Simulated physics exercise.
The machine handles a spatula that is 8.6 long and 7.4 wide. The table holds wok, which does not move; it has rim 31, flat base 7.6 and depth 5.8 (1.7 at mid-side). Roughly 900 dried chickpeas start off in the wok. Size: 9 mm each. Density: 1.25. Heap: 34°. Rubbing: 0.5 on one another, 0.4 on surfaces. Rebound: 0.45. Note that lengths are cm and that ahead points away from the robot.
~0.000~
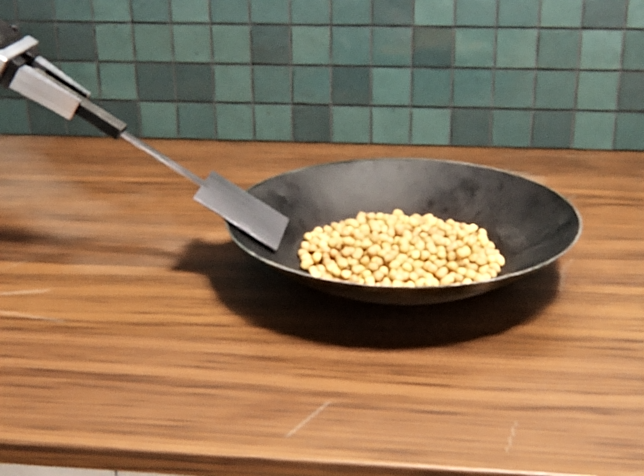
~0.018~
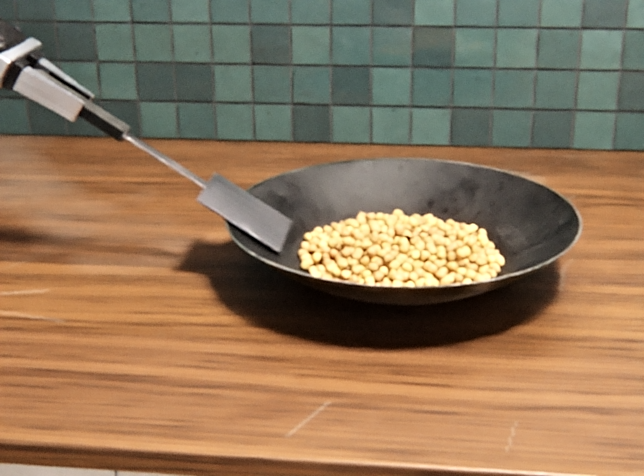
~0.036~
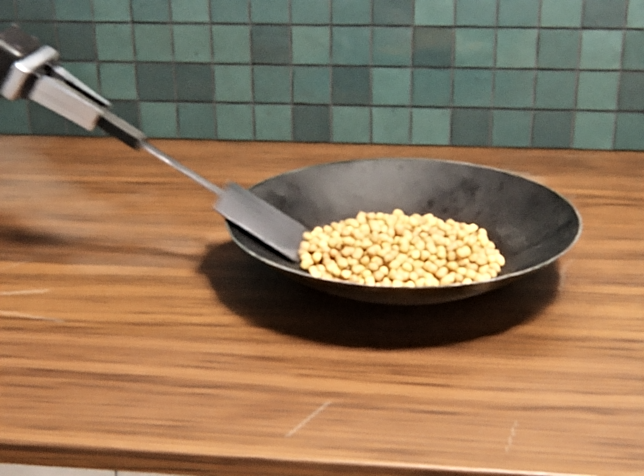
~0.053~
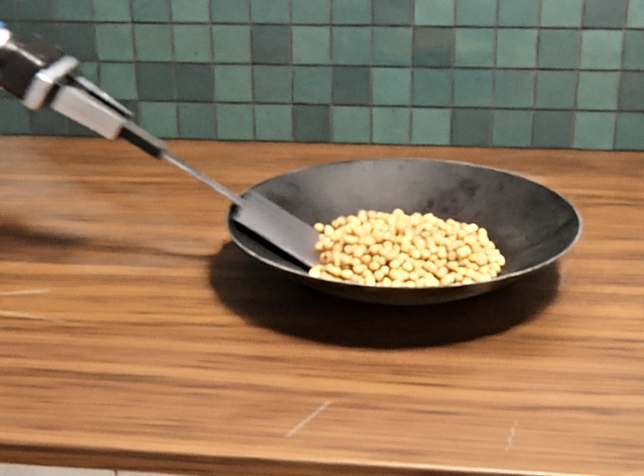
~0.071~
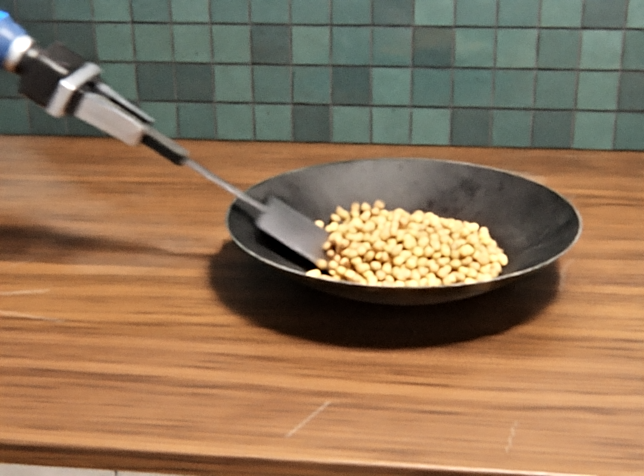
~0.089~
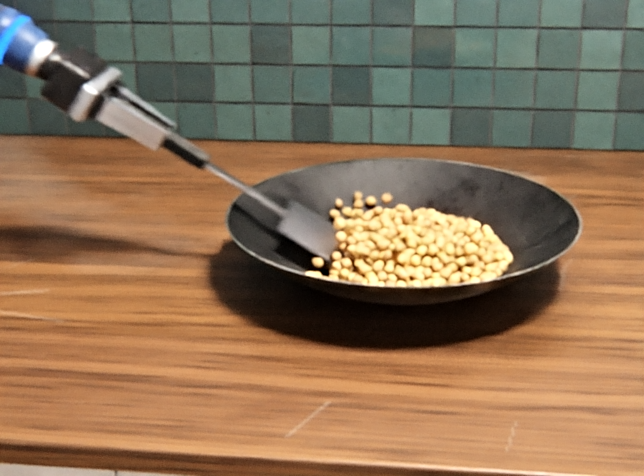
A spatula held by a robot arm slides rightward into a wok, pushing the chickpeas aside.
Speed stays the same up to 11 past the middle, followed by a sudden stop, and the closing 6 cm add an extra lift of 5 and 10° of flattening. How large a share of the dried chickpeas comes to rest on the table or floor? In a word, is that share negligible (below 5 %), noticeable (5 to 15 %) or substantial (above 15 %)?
In a word, substantial.
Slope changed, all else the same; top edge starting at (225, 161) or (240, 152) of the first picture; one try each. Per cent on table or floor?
Roughly 30% and 35%.
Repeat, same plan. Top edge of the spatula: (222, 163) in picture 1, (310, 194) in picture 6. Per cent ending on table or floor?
35 %.
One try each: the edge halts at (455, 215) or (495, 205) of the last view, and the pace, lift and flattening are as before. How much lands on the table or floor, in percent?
The two tries give near 10 and near 20 in a hundred.
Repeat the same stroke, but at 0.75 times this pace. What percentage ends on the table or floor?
Roughly 20 percent ends on the table or floor.
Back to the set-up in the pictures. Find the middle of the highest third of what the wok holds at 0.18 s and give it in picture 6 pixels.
Near pixel (473, 228).
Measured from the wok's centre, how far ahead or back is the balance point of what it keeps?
Ahead of centre, roughly 3.5 centimetres.
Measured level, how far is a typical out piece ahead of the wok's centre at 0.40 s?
It's close to 30 cm ahead of the centre.
After 0.13 s, sloping 33°, highest piece 9 above the table; 900 in the wok.
After 0.18 s, sloping 31°, highest piece 10 above the table; 900 in the wok.
After 0.40 s, sloping 23°, highest piece 18 above the table; 630 in the wok, 90 on the table or floor, 180 on the blade or in flight.
After 1.45 s, sloping 23°, highest piece 5 above the table; 630 in the wok, 270 on the table or floor.
In the end, 630 in the wok, 270 on the table or floor. That is 30 % on the table or floor.
